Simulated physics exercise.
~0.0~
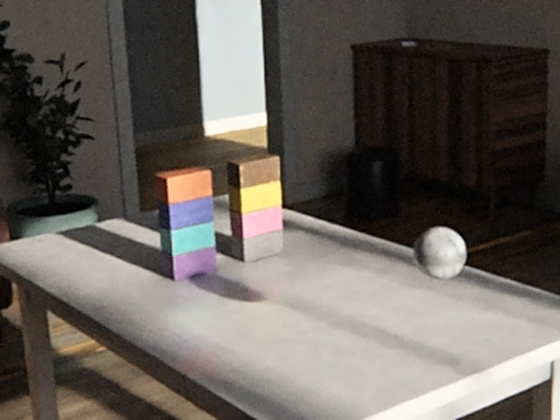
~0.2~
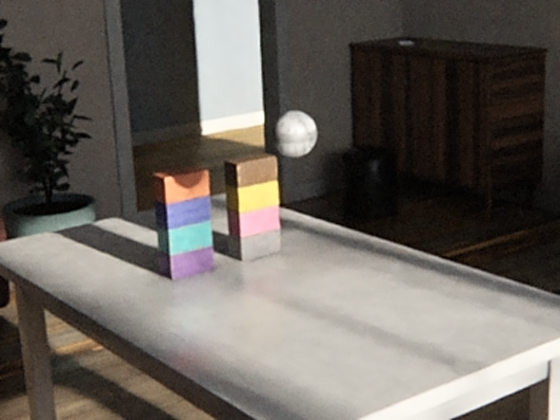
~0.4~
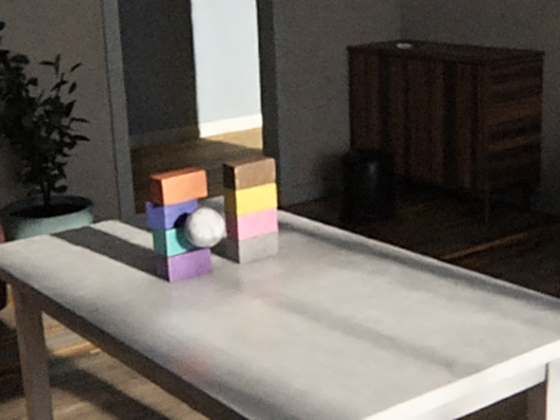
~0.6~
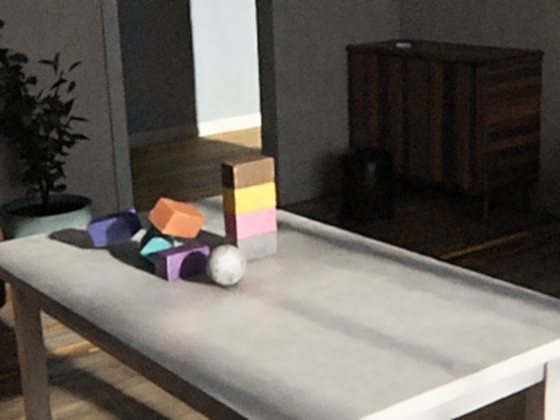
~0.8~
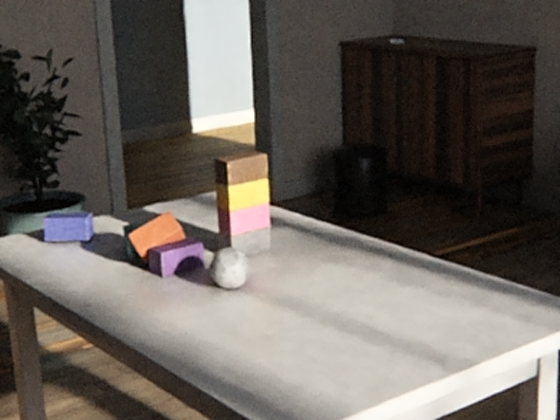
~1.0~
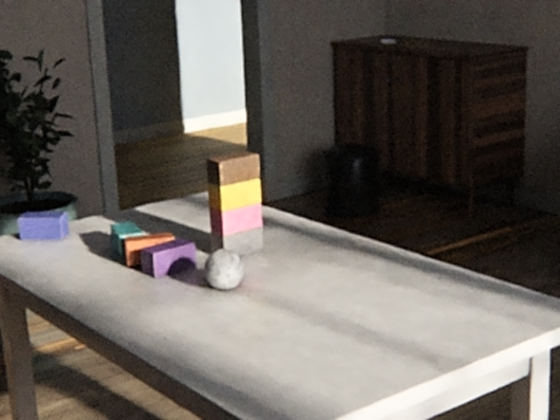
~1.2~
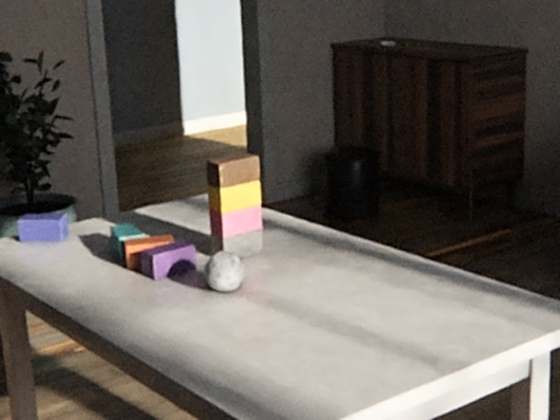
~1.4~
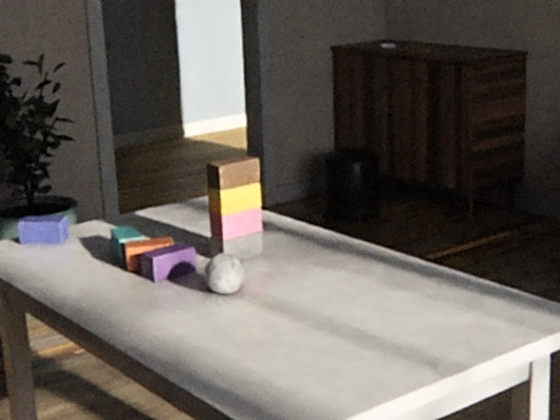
In a dim room, a white ball flies leftward over a pale table bearing two stacks of coloured blocks and strikes the left stack, scattering its orange, blue and turquoise blocks leftward. The ball settles beside the unmoved purple block, while the right stack stays standing.
